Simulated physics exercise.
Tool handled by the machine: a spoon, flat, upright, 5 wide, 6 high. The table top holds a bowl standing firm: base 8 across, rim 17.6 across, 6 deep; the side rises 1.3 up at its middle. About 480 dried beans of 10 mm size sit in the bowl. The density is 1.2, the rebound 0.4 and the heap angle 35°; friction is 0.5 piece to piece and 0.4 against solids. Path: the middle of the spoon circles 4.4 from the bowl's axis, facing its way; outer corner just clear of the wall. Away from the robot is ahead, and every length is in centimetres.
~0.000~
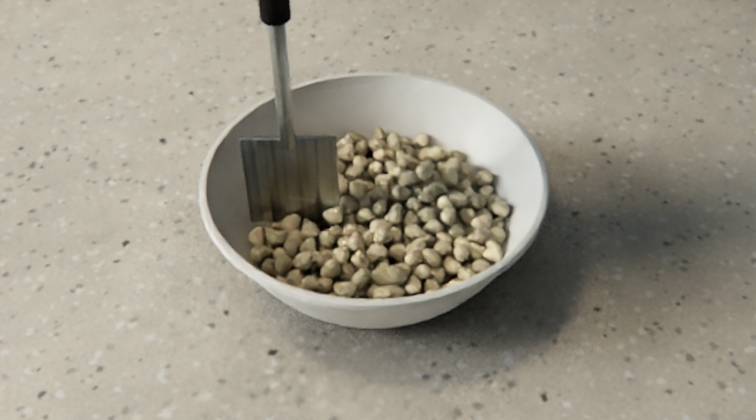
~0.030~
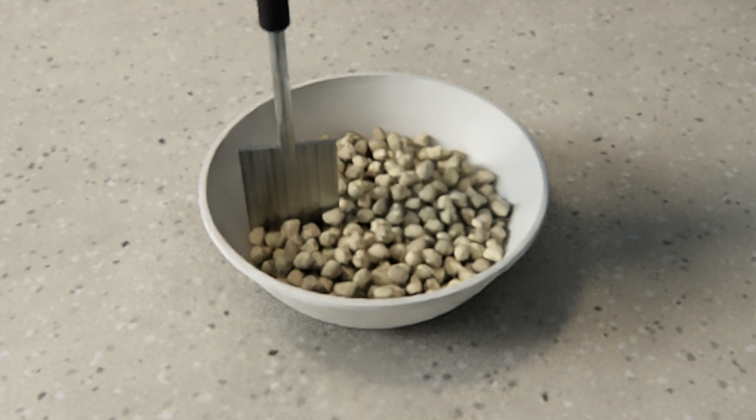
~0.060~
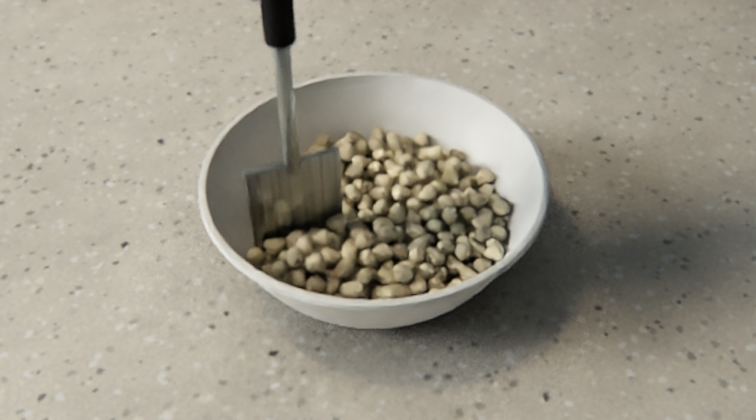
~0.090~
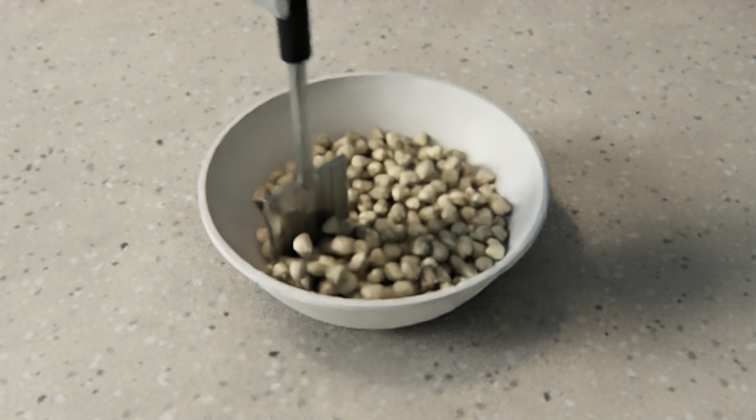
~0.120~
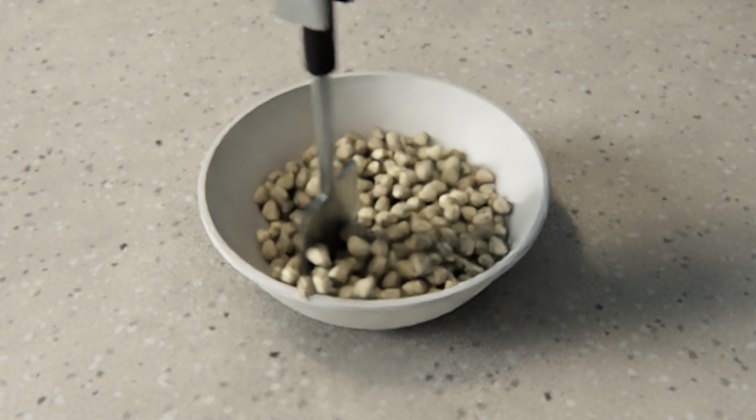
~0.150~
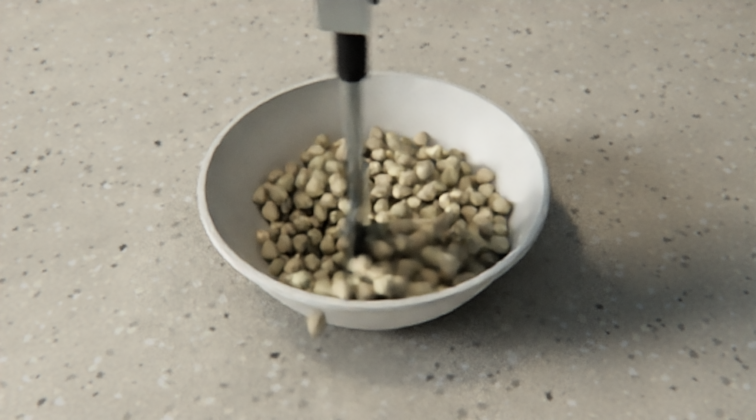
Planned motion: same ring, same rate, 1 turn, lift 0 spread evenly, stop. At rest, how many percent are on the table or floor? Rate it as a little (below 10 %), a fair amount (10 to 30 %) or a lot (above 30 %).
A fair amount.
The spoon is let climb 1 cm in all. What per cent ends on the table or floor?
I'd put it at about 15 per cent.
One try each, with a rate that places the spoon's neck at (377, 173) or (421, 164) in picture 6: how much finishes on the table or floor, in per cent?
Well, about 25 percent the first time and about 30 percent the second.
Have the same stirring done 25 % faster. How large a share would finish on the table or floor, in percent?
Estimated share: About 25 per cent.
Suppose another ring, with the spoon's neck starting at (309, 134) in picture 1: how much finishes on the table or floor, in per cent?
It comes to around 10 percent.
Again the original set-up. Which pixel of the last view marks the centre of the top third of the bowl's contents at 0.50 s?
(298, 140).
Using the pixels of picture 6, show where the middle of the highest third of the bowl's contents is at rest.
The centre is near pixel (304, 251).
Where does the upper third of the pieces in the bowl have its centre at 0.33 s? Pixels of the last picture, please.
About (452, 156) in the last picture.
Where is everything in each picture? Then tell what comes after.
In the first frame, spoon neck at (285, 114), 0° round; upper third of the load around (393, 211), from x 255 to 500, top at y 135; 483 in the bowl.
In the second frame, spoon neck at (285, 121), 7° round; upper third of the load around (393, 213), from x 255 to 500, top at y 135.
In the third frame, spoon neck at (290, 137), 24° round; upper third of the load around (382, 225), from x 255 to 500, top at y 135.
In the fourth frame, spoon neck at (304, 153), 43° round; upper third of the load around (389, 232), from x 260 to 500, top at y 135.
In the fifth frame, spoon neck at (327, 165), 61° round; upper third of the load around (392, 233), from x 260 to 500, top at y 135; 482 in the bowl, 1 in flight or on the tool.
In the sixth frame, spoon neck at (356, 172), 80° round; upper third of the load around (401, 234), from x 260 to 500, top at y 135; 482 in the bowl, 1 in flight or on the tool.
After 0.33 s, 187° round, highest piece 9 above the table; 467 in the bowl, 3 on the table or floor, 13 in flight or on the tool.
After 0.50 s, 294° round, highest piece 9 above the table; 432 in the bowl, 33 on the table or floor, 18 in flight or on the tool.
After 0.79 s, 0° round, highest piece 6 above the table; 396 in the bowl, 87 on the table or floor.
After 1.49 s, 0° round, highest piece 6 above the table; 396 in the bowl, 87 on the table or floor.
At rest, 396 in the bowl, 87 on the table or floor. That is 18 % on the table or floor.
